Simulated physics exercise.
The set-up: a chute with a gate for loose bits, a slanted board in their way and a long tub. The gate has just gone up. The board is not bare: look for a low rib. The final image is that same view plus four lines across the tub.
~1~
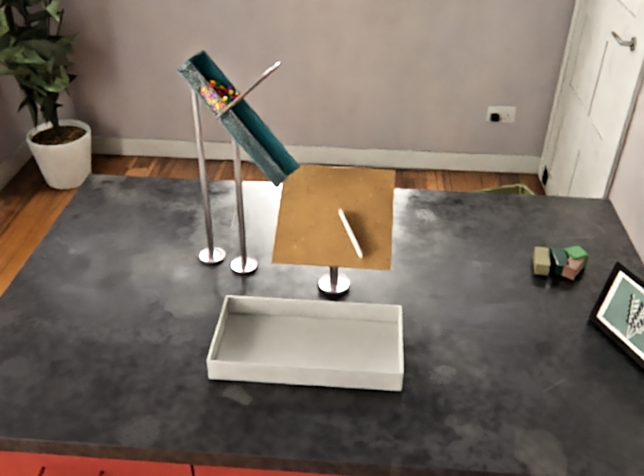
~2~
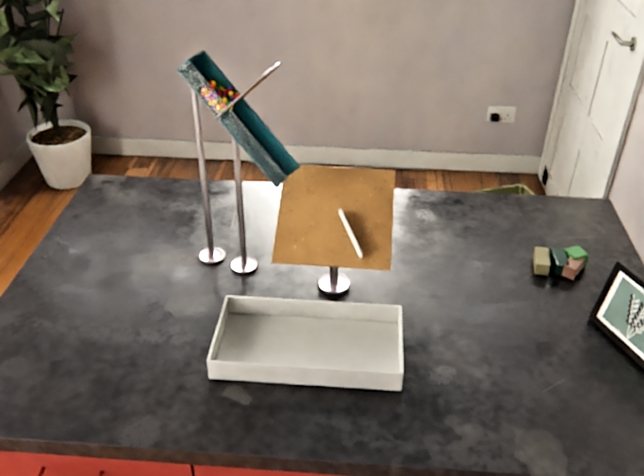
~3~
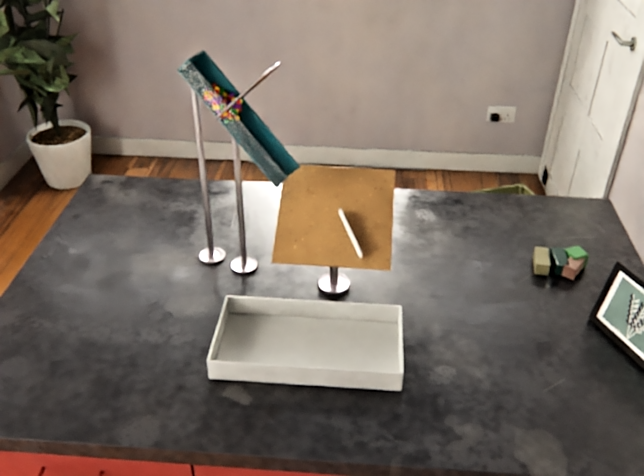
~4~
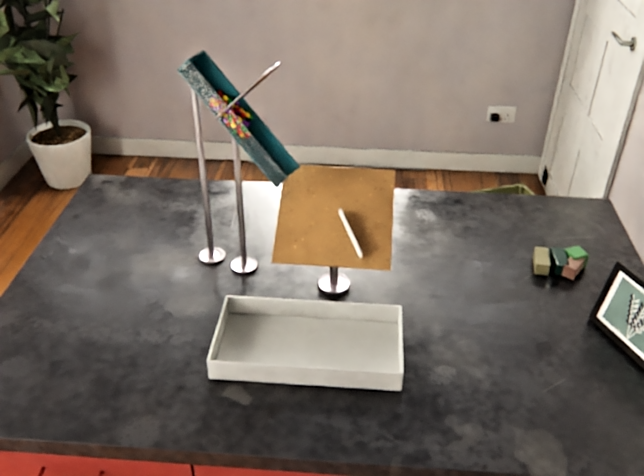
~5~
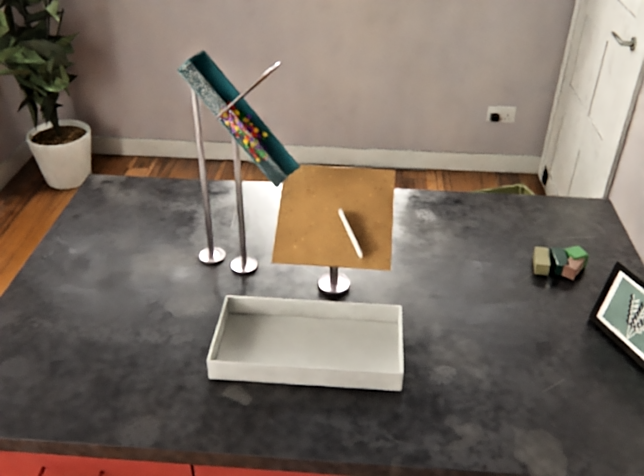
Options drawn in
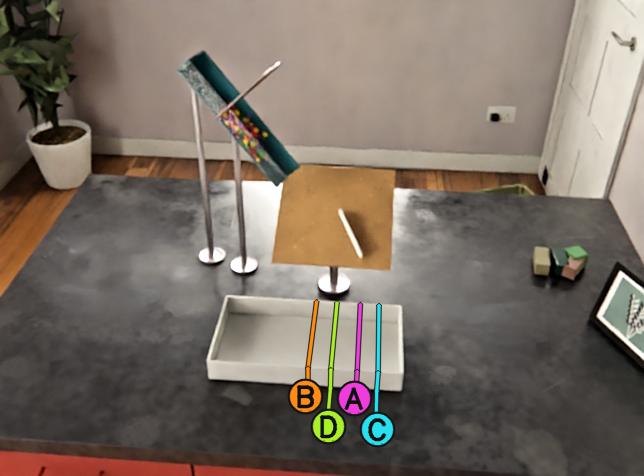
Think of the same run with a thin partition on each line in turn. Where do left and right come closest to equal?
I would pick line A.
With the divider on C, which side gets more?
More lands on the left.
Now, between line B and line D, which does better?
That is line D.
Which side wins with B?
Right.
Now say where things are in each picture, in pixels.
In the first frame, load behind the gate near (220, 94), round plastic beads; lip of the chute near (283, 182), sloping fairly steeply.
In the second frame, middle of the board near (335, 214), tilted gently; middle of its low edge near (331, 266); of its high edge near (340, 167).
In the third frame, front corners of the tub near (208, 361) and (402, 373), empty; front of the load near (237, 118).
In the fourth frame, middle of the load near (234, 114); its front near (247, 135), close to a third of the way to the lip; rib from (340, 209) to (361, 253).
In the fifth frame, middle of the load near (247, 128); its front near (264, 158), close to two thirds of the way to the lip.
On the marked copy, line A crosses the front rim at (357, 370); line B crosses the front rim at (308, 367); line C crosses the front rim at (378, 371); line D crosses the front rim at (330, 368).
For line A, of what is caught, close to two thirds on the left of the divider, close to a third on the right.
For line B, of what is caught, only a few on the left of the divider, all but a few on the right.
For line C, of what is caught, all but a few on the left of the divider, a small share on the right.
For line D, of what is caught, close to a quarter on the left of the divider, the bulk on the right.
